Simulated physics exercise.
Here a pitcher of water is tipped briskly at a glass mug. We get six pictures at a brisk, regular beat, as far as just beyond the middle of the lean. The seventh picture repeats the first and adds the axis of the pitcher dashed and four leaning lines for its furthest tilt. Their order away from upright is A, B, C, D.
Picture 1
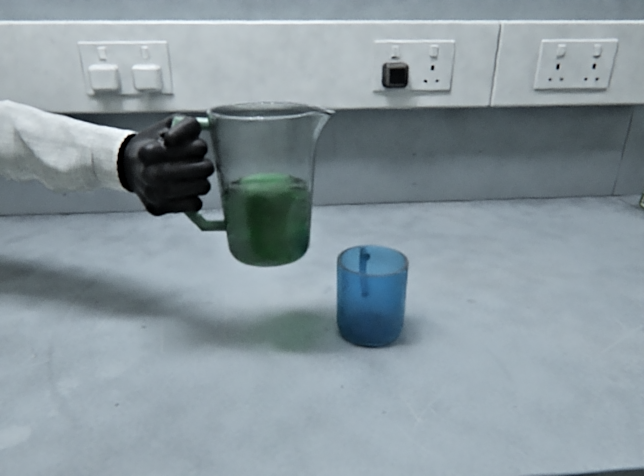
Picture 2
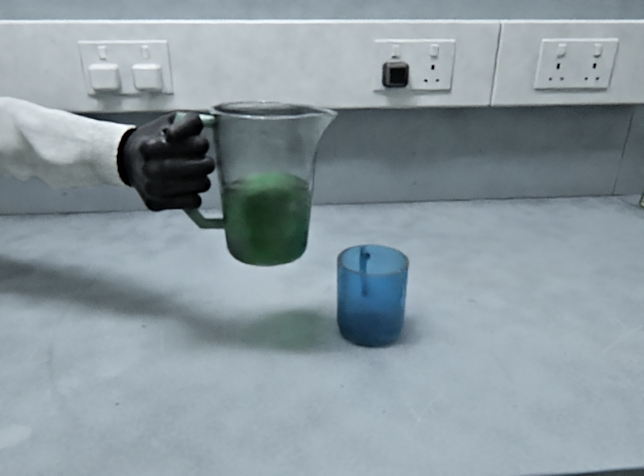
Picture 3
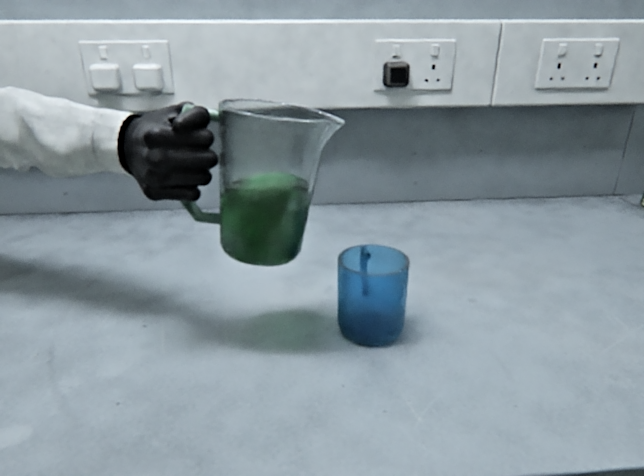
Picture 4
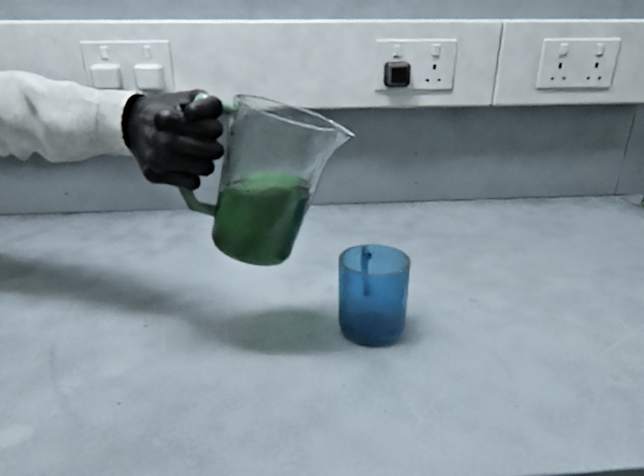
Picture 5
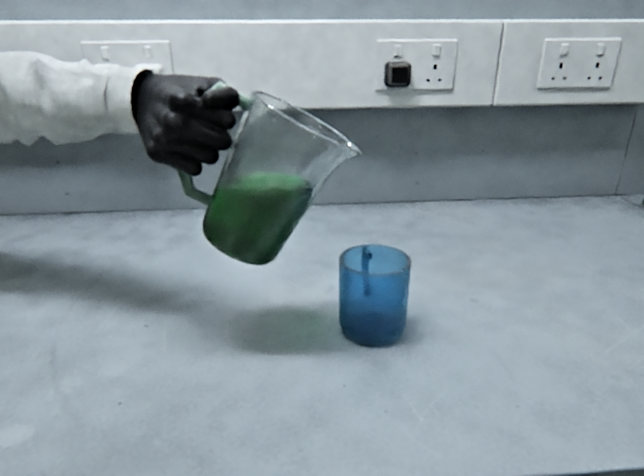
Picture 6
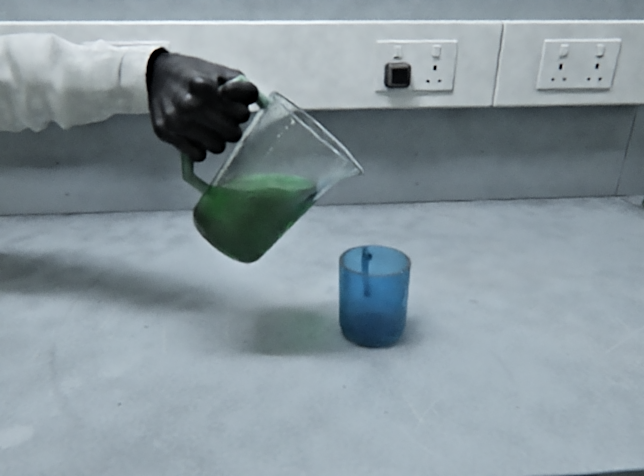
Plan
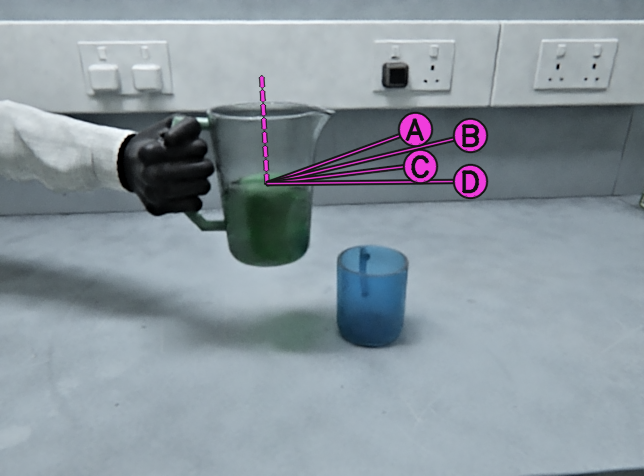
A black-gloved hand tilting a clear pitcher of green liquid steadily rightward above a blue glass mug on a grey worktop.
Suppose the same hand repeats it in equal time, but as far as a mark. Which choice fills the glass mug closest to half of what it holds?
Use mark B.
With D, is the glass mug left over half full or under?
Over.
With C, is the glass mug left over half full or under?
Over.
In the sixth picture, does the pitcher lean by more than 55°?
No.
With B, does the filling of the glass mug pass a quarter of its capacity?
Yes, it does.
In magenta, A at (399, 135); B at (453, 139); C at (403, 166); D at (453, 181).
With A, the glass mug ends with about 31 % of what it can hold; 3 % of the water is spilt.
With B, the glass mug ends with about 51 % of what it can hold; 4 % of the water is spilt.
With C, the glass mug ends with about 70 % of what it can hold; 4 % of the water is spilt.
With D, the glass mug ends with about 85 % of what it can hold; 7 % of the water is spilt.
